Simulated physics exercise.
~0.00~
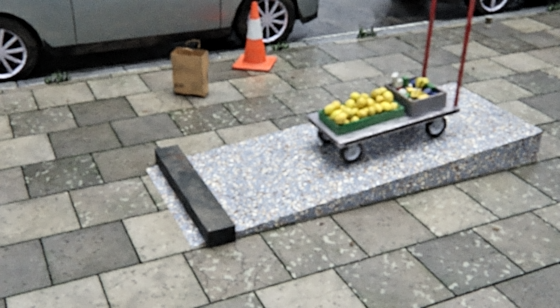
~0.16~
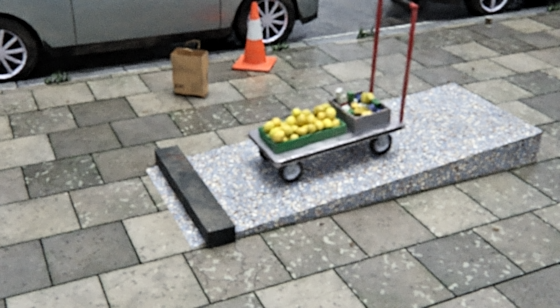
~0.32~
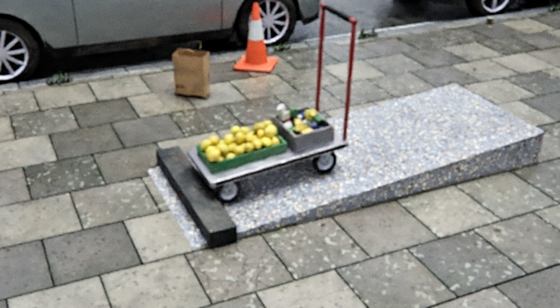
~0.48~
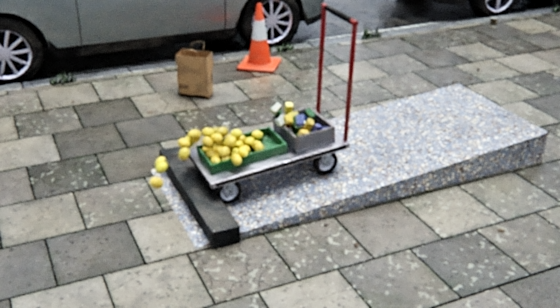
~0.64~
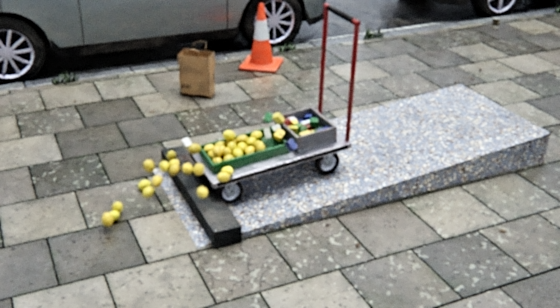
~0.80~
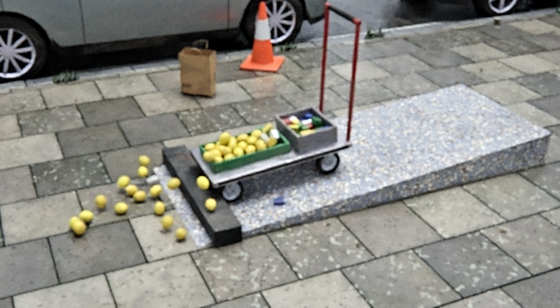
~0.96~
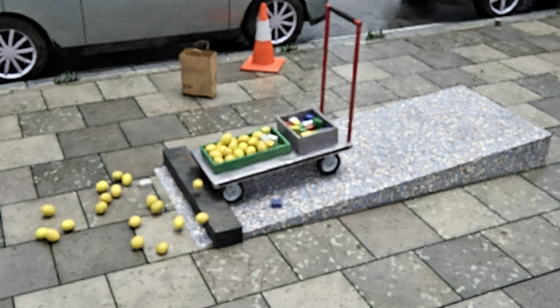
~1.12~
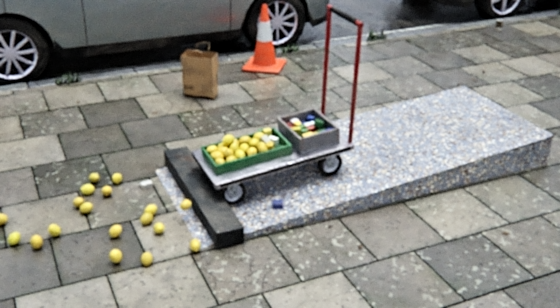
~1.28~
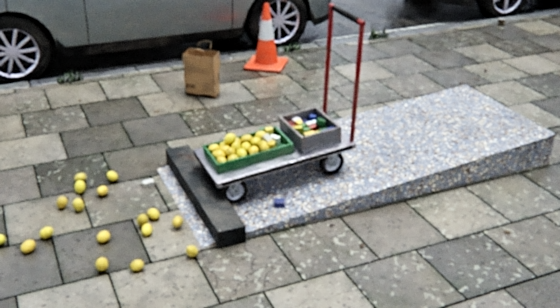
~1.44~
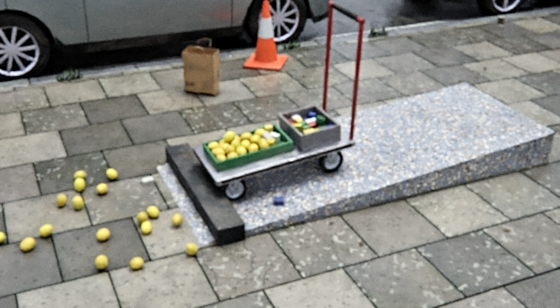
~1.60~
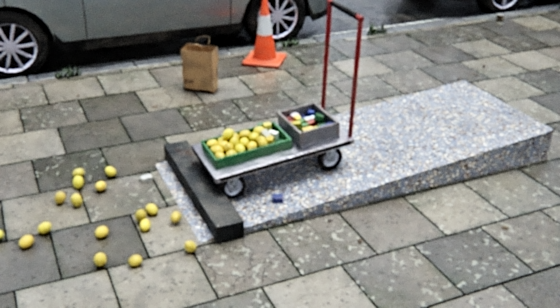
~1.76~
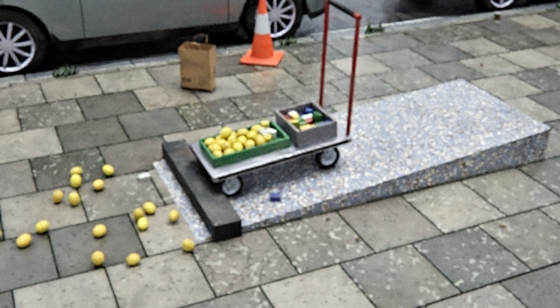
A trolley carrying a green crate of lemons and a grey crate of toy bricks rolled left down a speckled ramp and stopped against a dark beam, sending many lemons tumbling over it and scattering across the paving while both crates stayed aboard.
